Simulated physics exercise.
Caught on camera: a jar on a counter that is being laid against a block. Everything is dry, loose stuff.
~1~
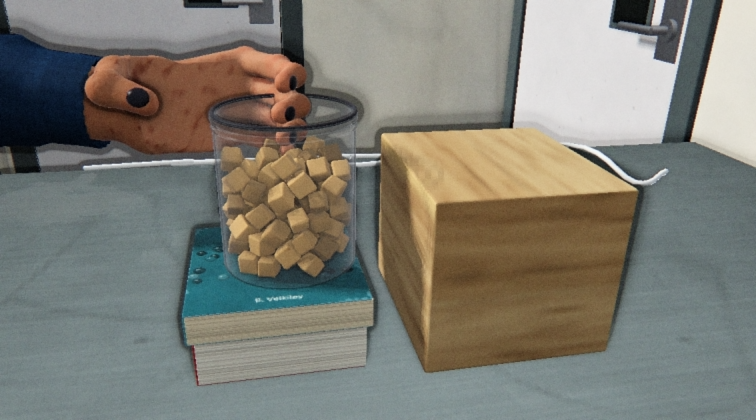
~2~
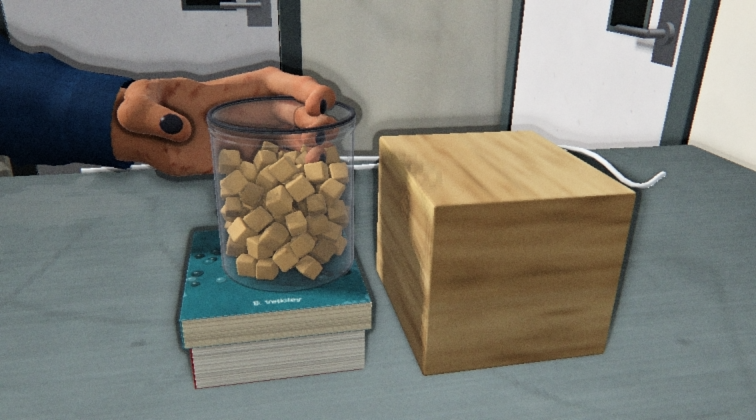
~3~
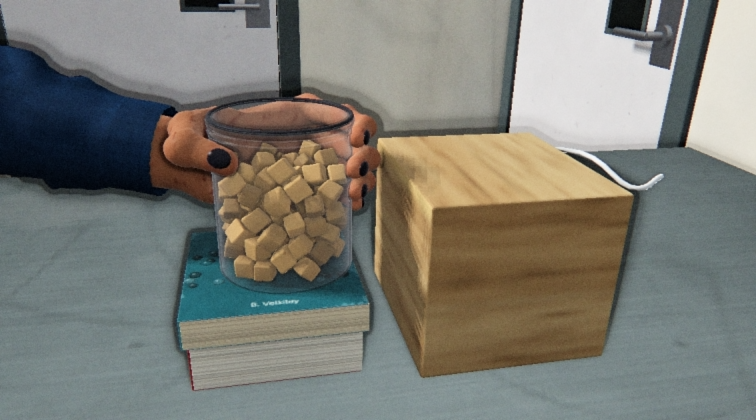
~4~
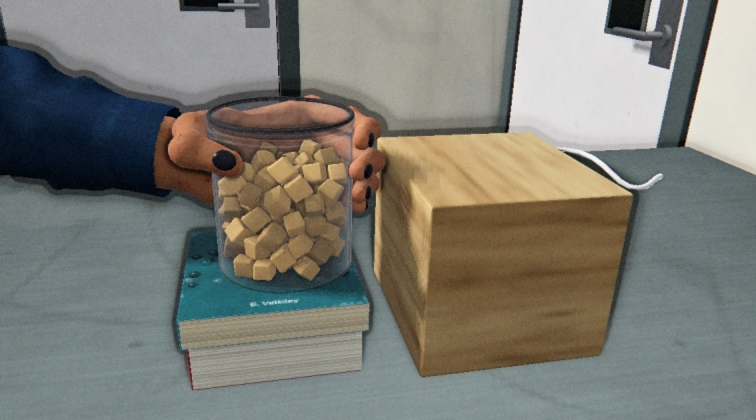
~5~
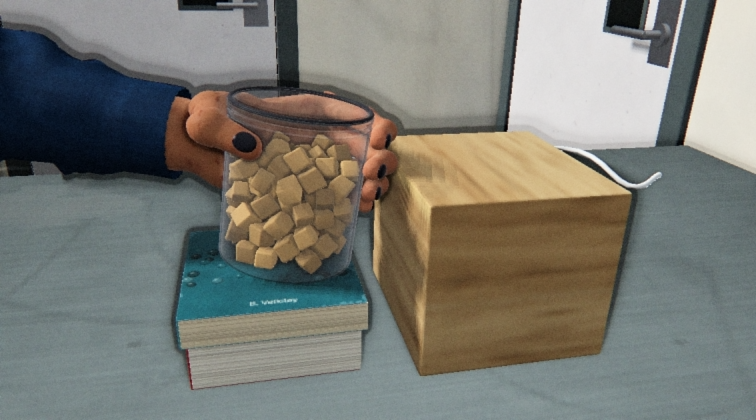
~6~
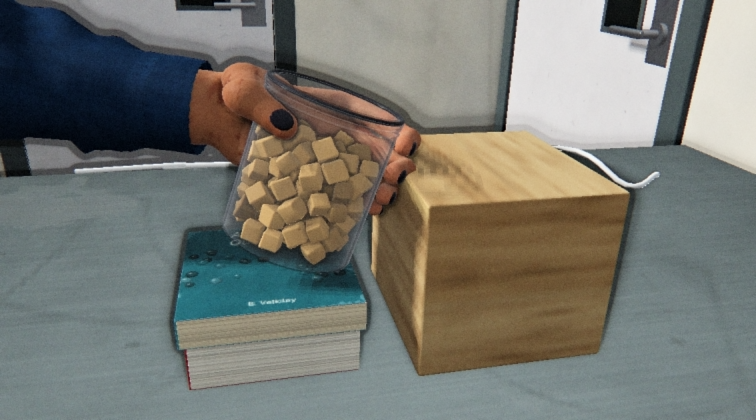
A clear jar mostly full of small tan wooden cubes stands on two stacked books, the upper one teal, at the left of a grey counter, seen from slightly above by a nearly still camera. A large wooden block sits to its right, with pale doors and a white cord behind. A dark-sleeved hand with dark nails closes around the jar, lifts it and tilts it rightward against the block.
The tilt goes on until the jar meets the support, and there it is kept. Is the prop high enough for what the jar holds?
It's going to lose nothing at that tilt.
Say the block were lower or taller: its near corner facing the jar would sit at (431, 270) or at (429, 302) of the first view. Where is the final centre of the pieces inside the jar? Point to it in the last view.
(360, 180), then (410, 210).
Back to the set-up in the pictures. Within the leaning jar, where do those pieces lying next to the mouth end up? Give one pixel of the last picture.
They end up at roughly pixel (327, 134) in the last picture.
Then, 0.12 s after the last picture, the jar leans 25°; everything is still inside.
Then, 0.25 s after the last picture, the jar rests on the block at 26°; everything is still inside.
At rest, the jar rests on the block at 26°; everything is still inside.
